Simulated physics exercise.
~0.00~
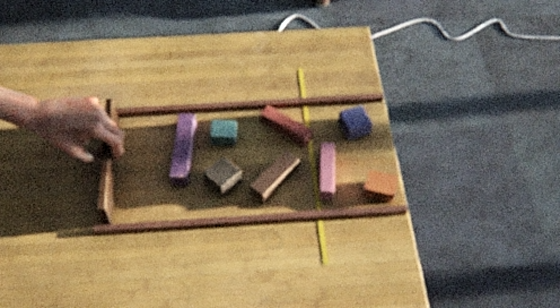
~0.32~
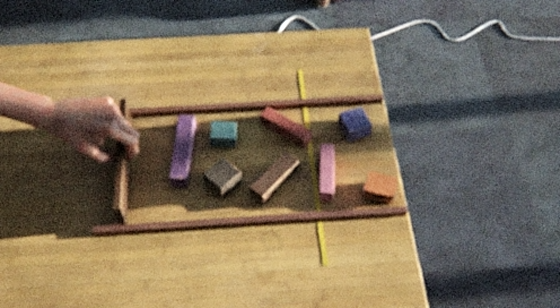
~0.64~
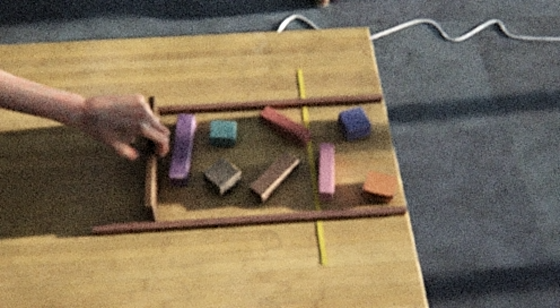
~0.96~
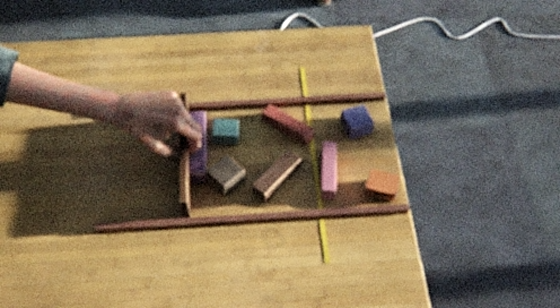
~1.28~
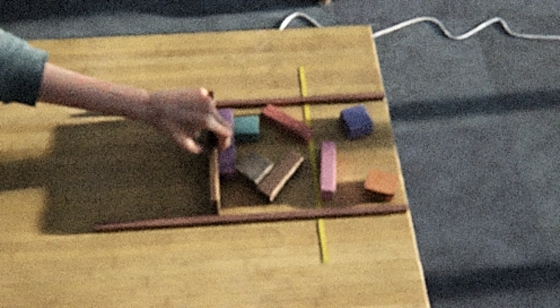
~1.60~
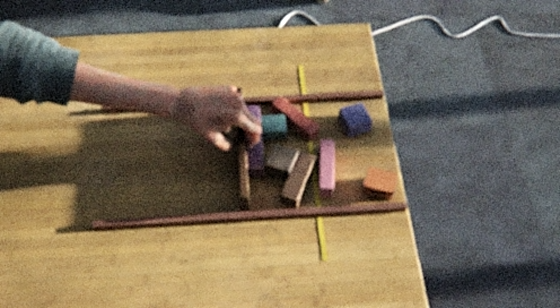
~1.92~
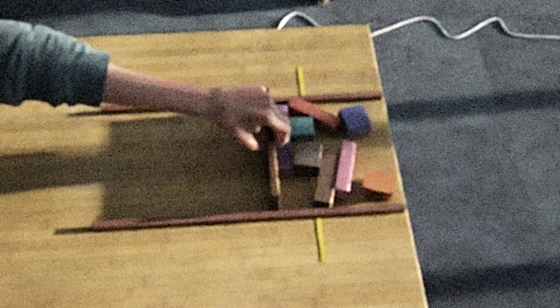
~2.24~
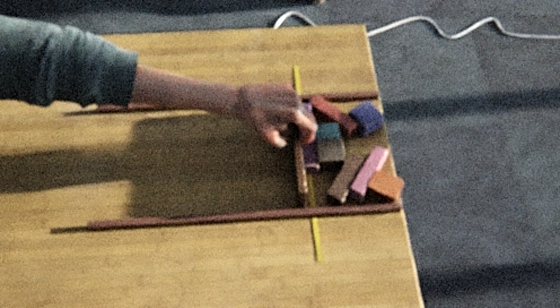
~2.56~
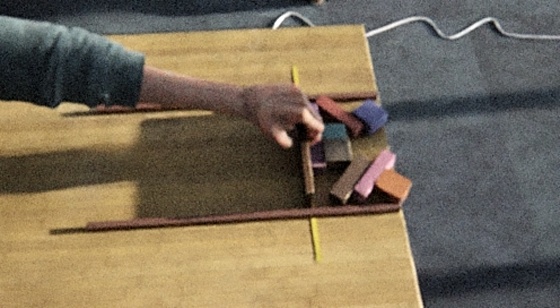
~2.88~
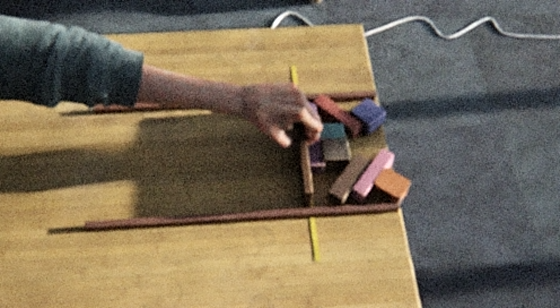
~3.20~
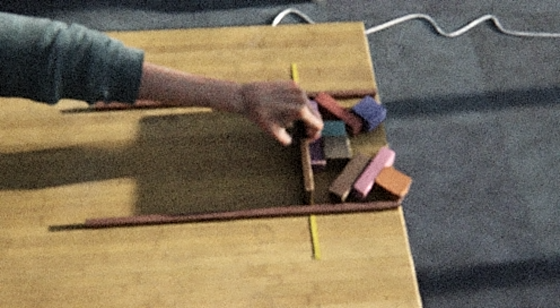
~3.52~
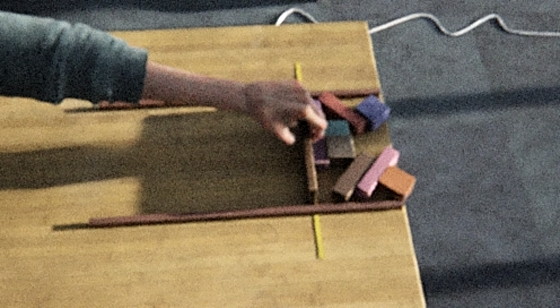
To begin with, a hand holds an upright wooden board between two rails on a table, with seven coloured blocks and bars lying at various angles to its right. The hand slides the board rightward across the open gap until it meets the purple bar. The purple bar then moves along with it, and the turquoise and dark blocks are pushed into the brown bar and the others. The pieces bunch together and shift toward the table's right edge. The board stops around the yellow tape, and every piece remains on the table, crowded near the edge.
